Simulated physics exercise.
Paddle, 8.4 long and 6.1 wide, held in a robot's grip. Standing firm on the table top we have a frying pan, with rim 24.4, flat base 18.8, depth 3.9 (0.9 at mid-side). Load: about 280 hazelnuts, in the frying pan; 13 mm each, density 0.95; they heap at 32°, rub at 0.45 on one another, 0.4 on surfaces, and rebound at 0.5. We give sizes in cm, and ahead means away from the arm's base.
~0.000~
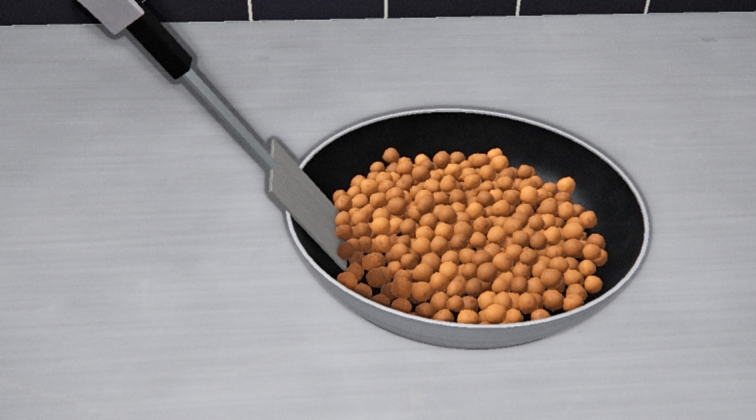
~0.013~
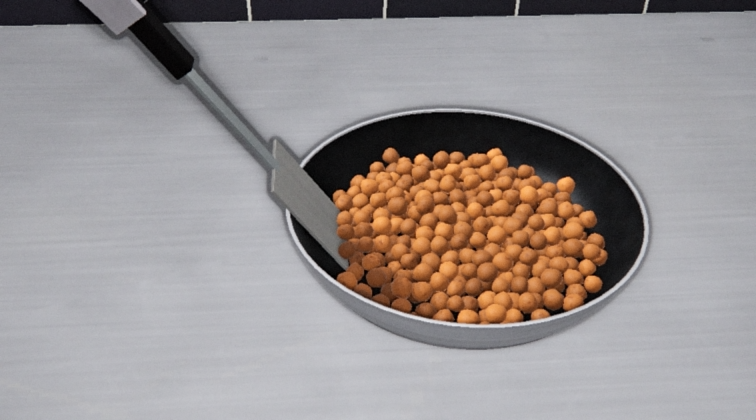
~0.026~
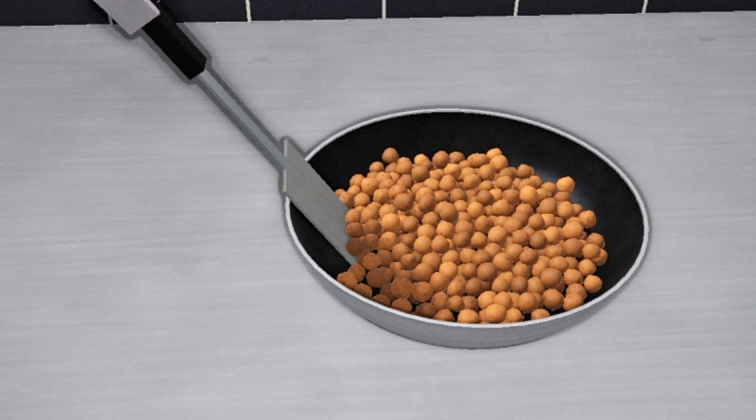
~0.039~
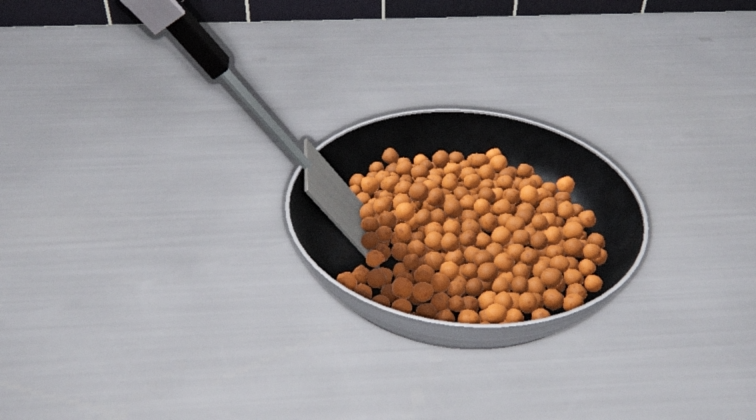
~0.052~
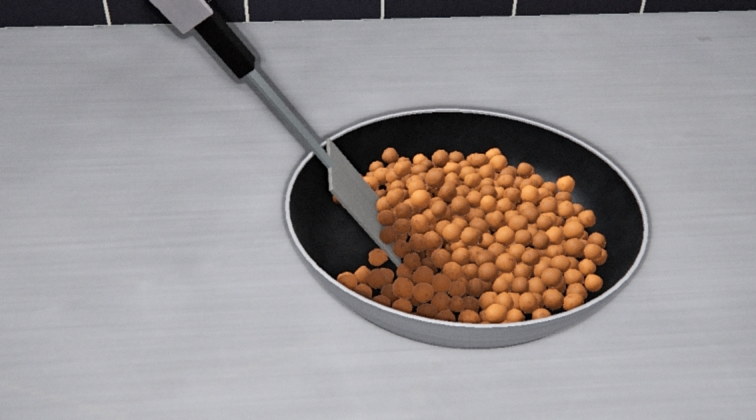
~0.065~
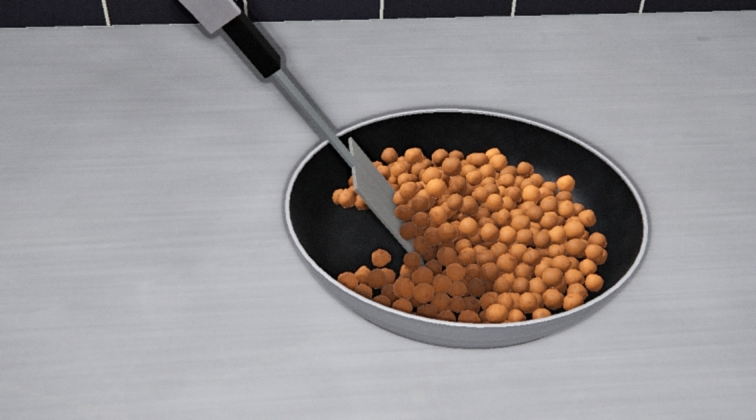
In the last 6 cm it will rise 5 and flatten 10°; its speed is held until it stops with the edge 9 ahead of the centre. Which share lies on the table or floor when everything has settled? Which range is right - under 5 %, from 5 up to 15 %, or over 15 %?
Right range: Over 15 %.
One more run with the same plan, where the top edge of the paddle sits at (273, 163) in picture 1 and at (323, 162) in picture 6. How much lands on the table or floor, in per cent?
Some 15 per cent.
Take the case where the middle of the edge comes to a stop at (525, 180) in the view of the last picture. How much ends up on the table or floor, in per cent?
Roughly 15 per cent, I'd say.
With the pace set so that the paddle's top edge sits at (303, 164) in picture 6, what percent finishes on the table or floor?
Estimate: Close to 5 %.
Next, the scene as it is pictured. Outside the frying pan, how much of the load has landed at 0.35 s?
I'd say close to 15 in a hundred.
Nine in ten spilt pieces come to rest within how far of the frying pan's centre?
Some 95 cm.
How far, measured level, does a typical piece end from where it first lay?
I'd estimate close to 3 centimetres.
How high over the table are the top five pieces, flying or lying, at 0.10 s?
Roughly 7 centimetres.
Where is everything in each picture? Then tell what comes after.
The first picture shows paddle top edge at (272, 164), sloping 56°; upper third of the load around (451, 223), from x 340 to 600, top at y 155; 281 in the frying pan.
The second picture shows paddle top edge at (273, 164), sloping 56°; upper third of the load around (451, 222), from x 340 to 600, top at y 155.
The third picture shows paddle top edge at (285, 164), sloping 56°; upper third of the load around (449, 223), from x 340 to 600, top at y 155.
The fourth picture shows paddle top edge at (306, 164), sloping 56°; upper third of the load around (450, 221), from x 340 to 600, top at y 155.
The fifth picture shows paddle top edge at (329, 163), sloping 56°; upper third of the load around (446, 217), from x 340 to 600, top at y 155.
The sixth picture shows paddle top edge at (352, 162), sloping 56°; upper third of the load around (452, 214), from x 340 to 600, top at y 155; 281 in the frying pan.
By 0.10 s, sloping 56°, highest piece 7 above the table; 281 in the frying pan.
By 0.13 s, sloping 53°, highest piece 8 above the table; 281 in the frying pan.
By 0.35 s, sloping 46°, highest piece 13 above the table; 218 in the frying pan, 44 on the table or floor, 19 on the blade or in flight.
By 1.40 s, sloping 46°, highest piece 3 above the table; 218 in the frying pan, 63 on the table or floor.
Final count, 218 in the frying pan, 63 on the table or floor. That is 22 % on the table or floor.
